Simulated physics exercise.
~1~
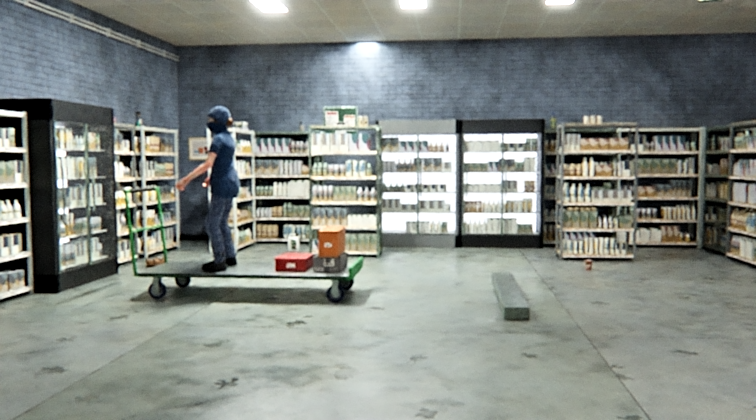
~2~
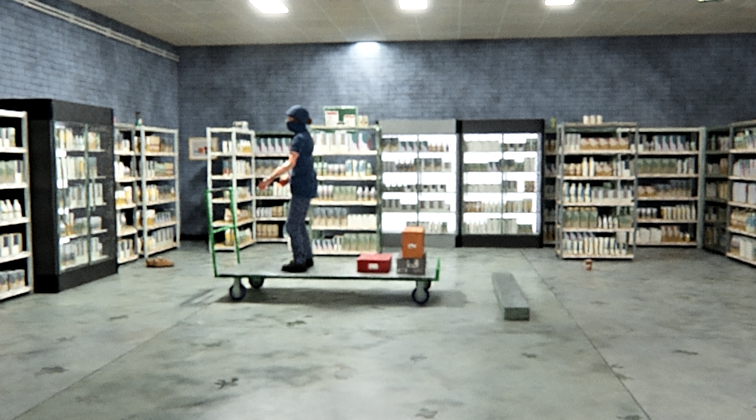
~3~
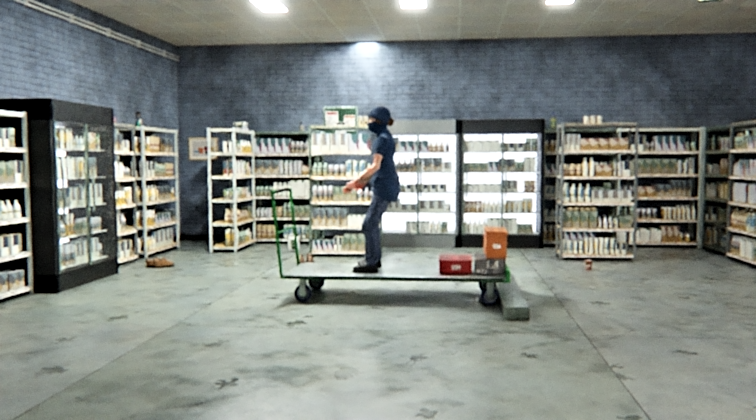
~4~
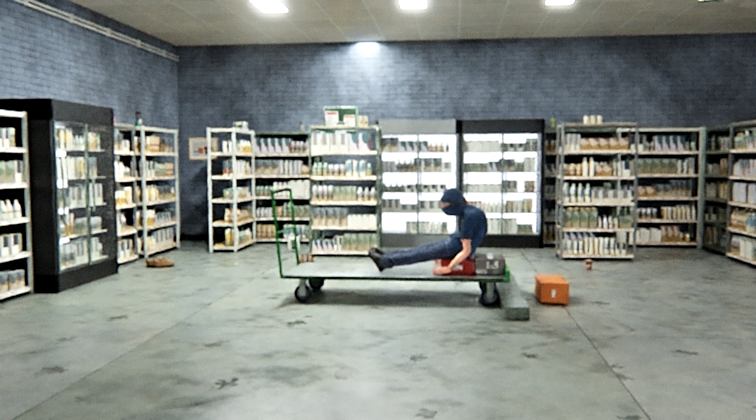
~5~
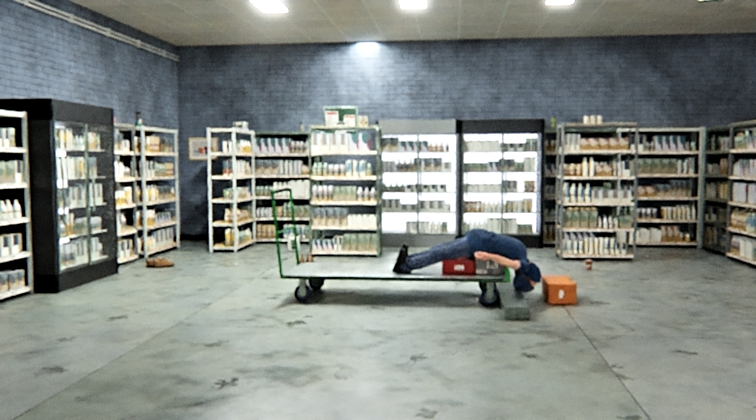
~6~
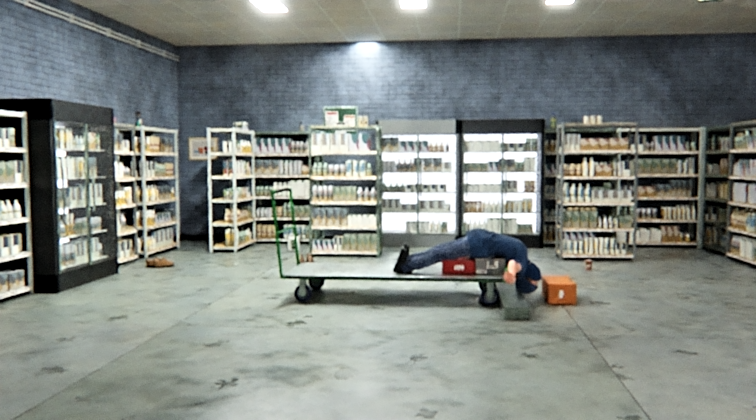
In a storeroom with a grey brick wall and shelves of bottles, seen from the side by a still camera, a person in dark blue clothes and a cap stands on a flat green-framed trolley. Ahead of the person, toward the right end, sit a red tote, a grey parcel and an orange tote. The trolley rolls right and stops against a low grey kerb. The orange tote drops off the front onto its side on the floor, while the person pitches forward over the red tote. The person ends draped over the front edge, head and arms hanging by the kerb, hips still behind the rim, with the red tote and grey parcel still aboard.
